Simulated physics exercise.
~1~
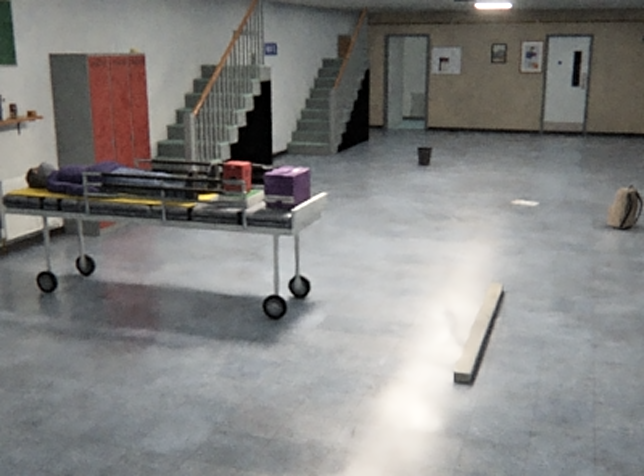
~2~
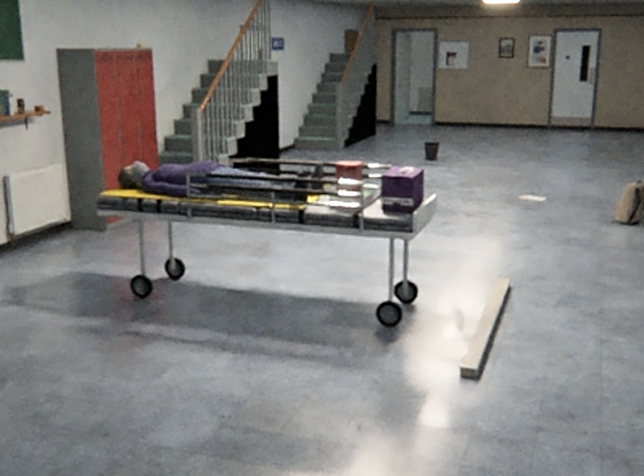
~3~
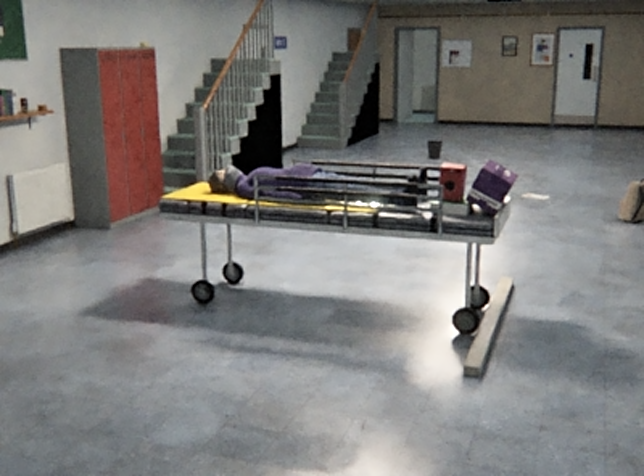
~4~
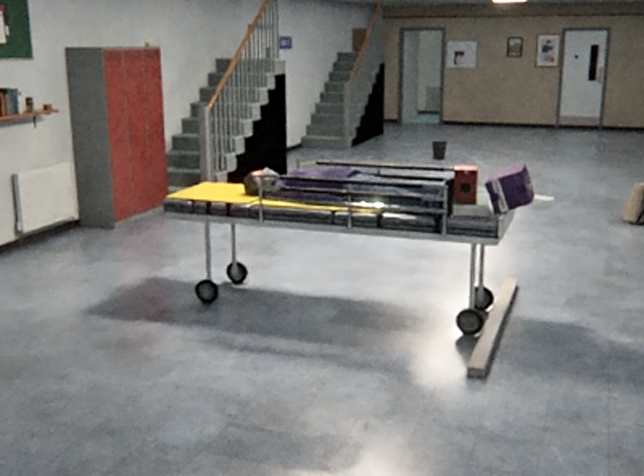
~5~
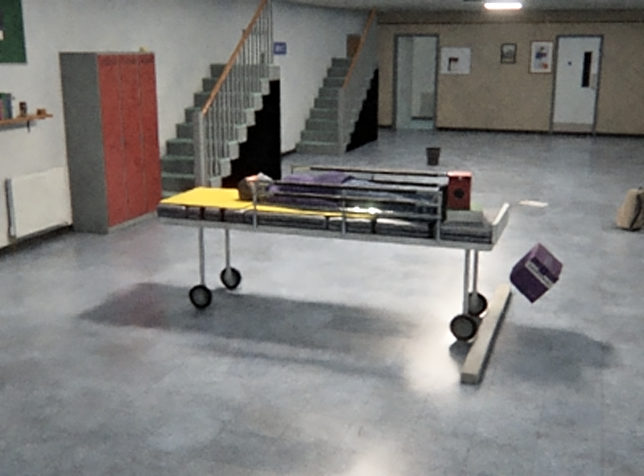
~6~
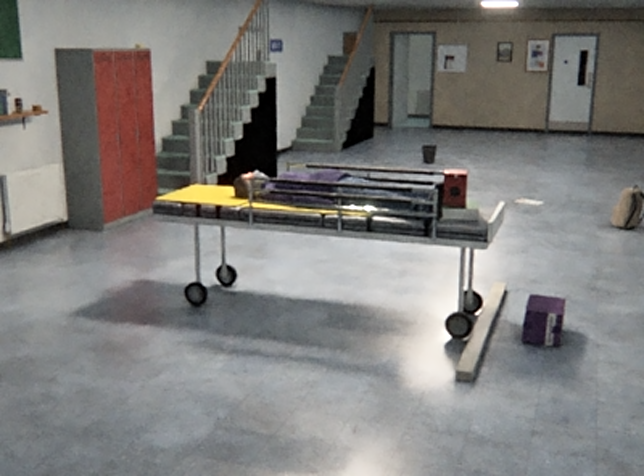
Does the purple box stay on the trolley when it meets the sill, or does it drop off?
The purple box drops off. It tips over the right end of the trolley and ends up on the floor beyond the sill.
